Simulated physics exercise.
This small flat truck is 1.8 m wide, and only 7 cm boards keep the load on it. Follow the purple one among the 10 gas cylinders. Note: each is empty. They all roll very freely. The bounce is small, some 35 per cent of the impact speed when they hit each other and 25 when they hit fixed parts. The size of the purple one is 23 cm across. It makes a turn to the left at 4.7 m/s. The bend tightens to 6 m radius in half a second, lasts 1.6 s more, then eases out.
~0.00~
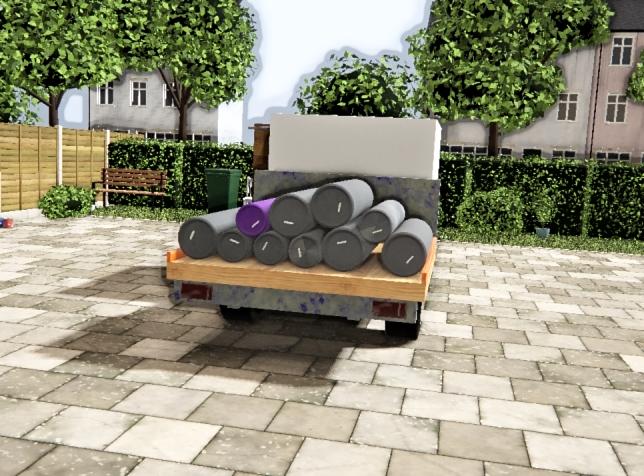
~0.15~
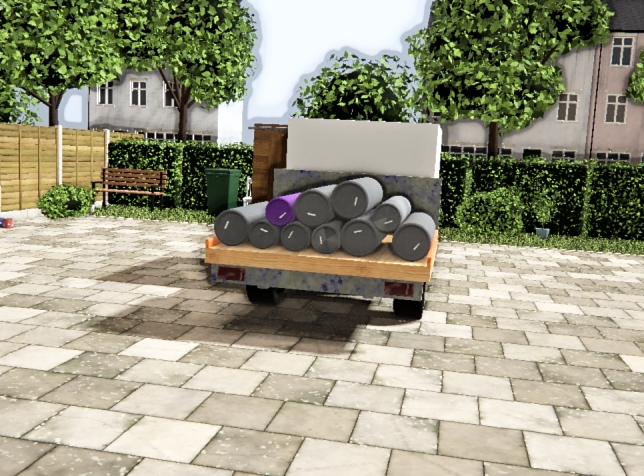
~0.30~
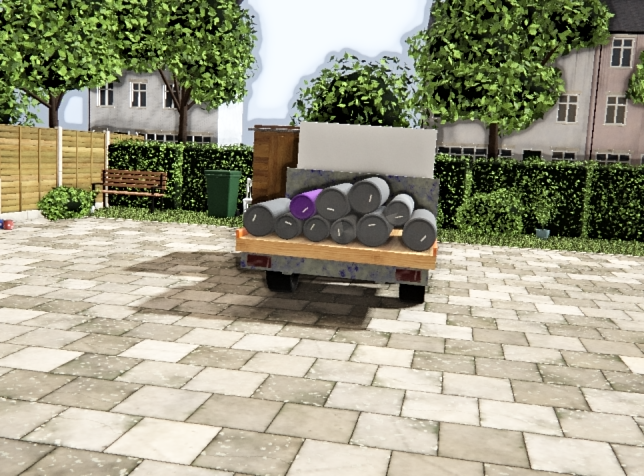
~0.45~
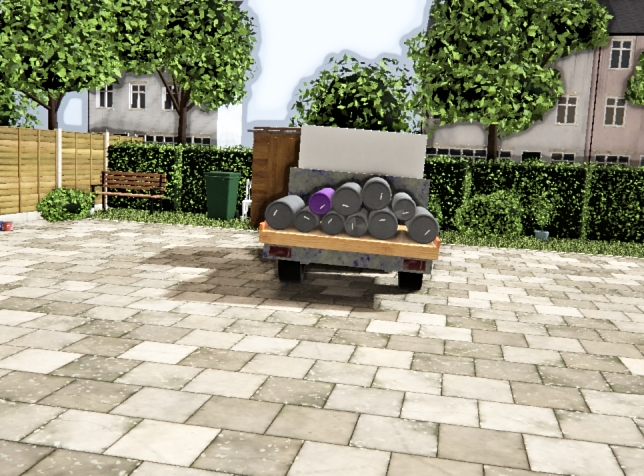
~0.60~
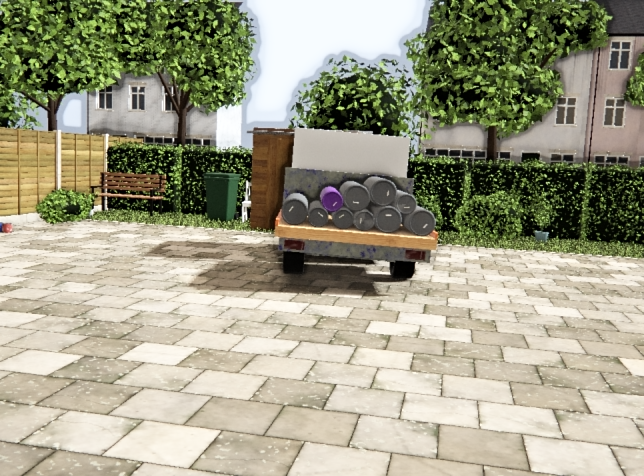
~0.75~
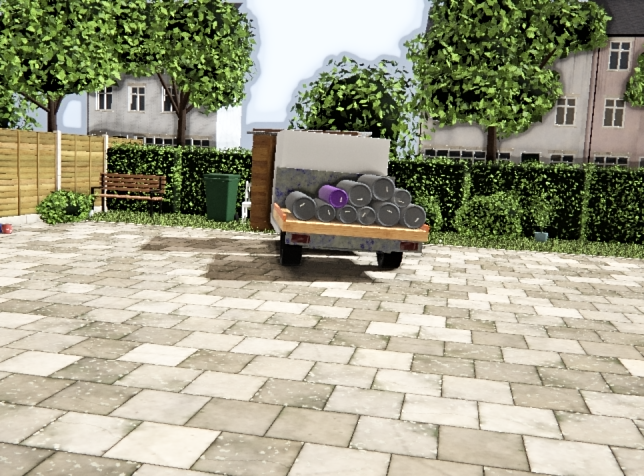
In a paved yard, a small flat truck carrying grey cylinders and one purple drives away.
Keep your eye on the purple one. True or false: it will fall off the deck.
False.
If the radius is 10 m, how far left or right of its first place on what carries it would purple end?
I'd say close to 0 cm off to the left.
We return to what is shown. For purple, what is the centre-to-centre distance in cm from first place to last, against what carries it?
Shift - purple 15.
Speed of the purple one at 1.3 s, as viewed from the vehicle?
I'd put it near 0.0 m/s.
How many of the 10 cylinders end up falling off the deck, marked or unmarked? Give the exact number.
Exactly 3 of the lot.
After 1.3 s, purple is up on others, 70 cm from the left edge; 0 of 10 are off.
After 1.9 s, no change for purple; 1 of 10 is off.
After 2.6 s, purple is up on others, 70 cm from the left edge; 2 of 10 are off.
At rest (3.3 s), purple is up on others, 70 cm from the left edge; 3 of 10 are off.
